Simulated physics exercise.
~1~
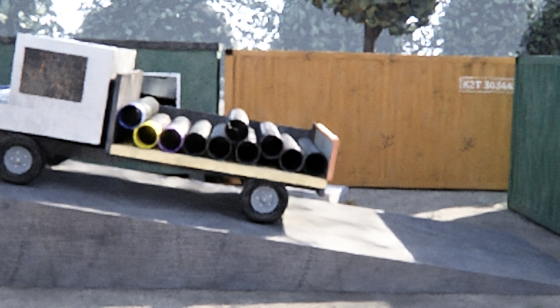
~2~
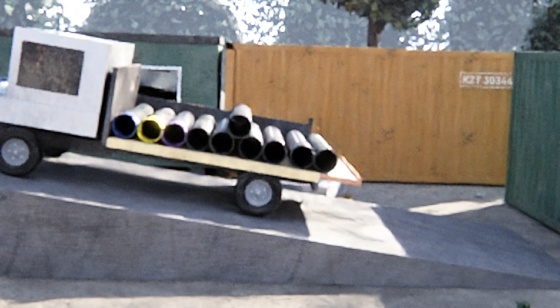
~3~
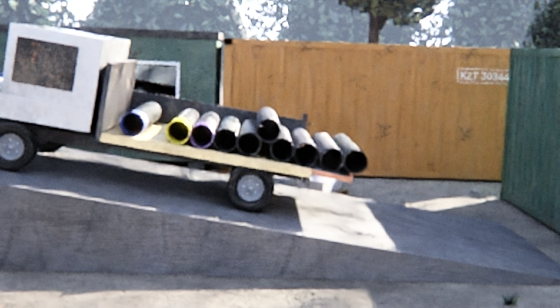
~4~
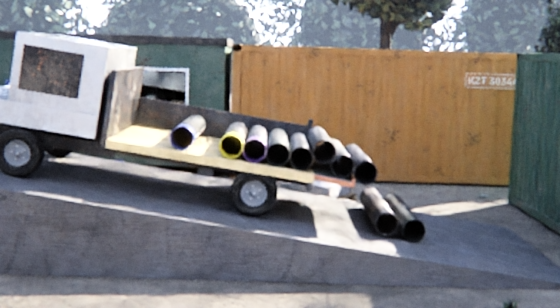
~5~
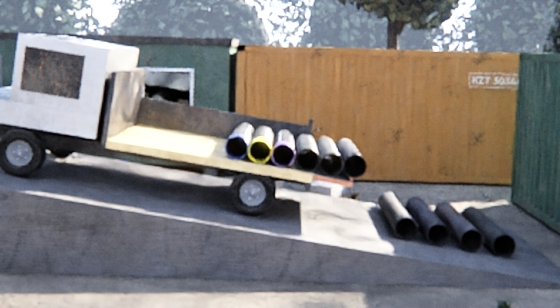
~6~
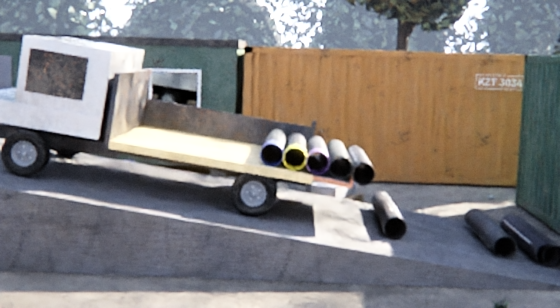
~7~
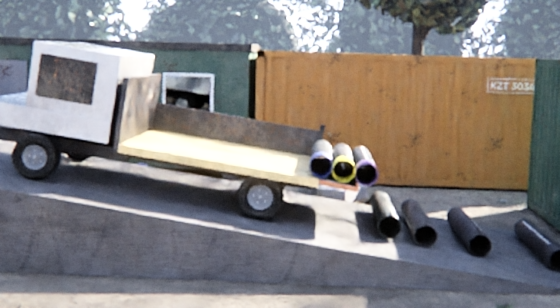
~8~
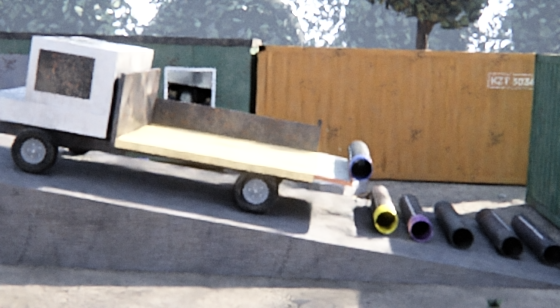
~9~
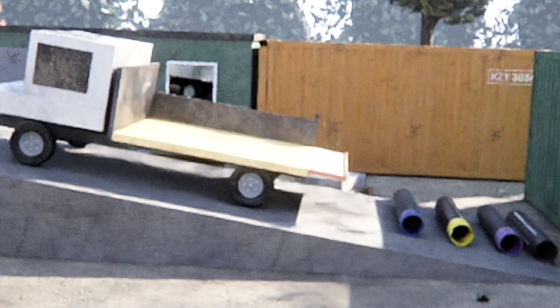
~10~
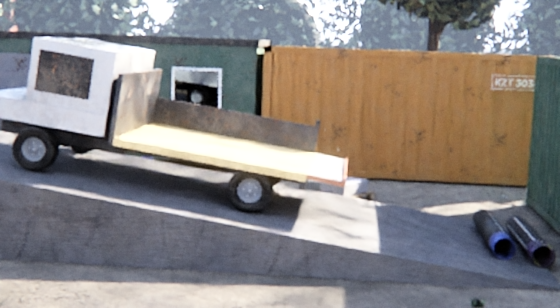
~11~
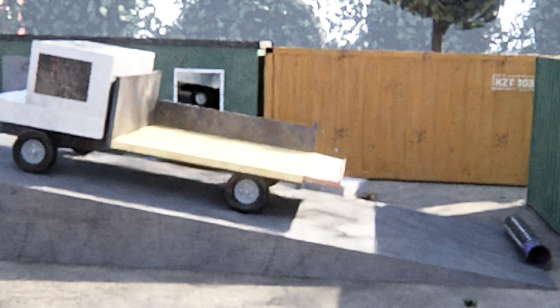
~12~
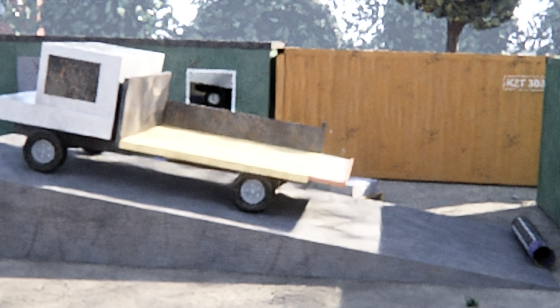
White flatbed truck on a slope shedding dark pipes off its lowered tailgate, the blue-marked one leaving last and all rolling right.
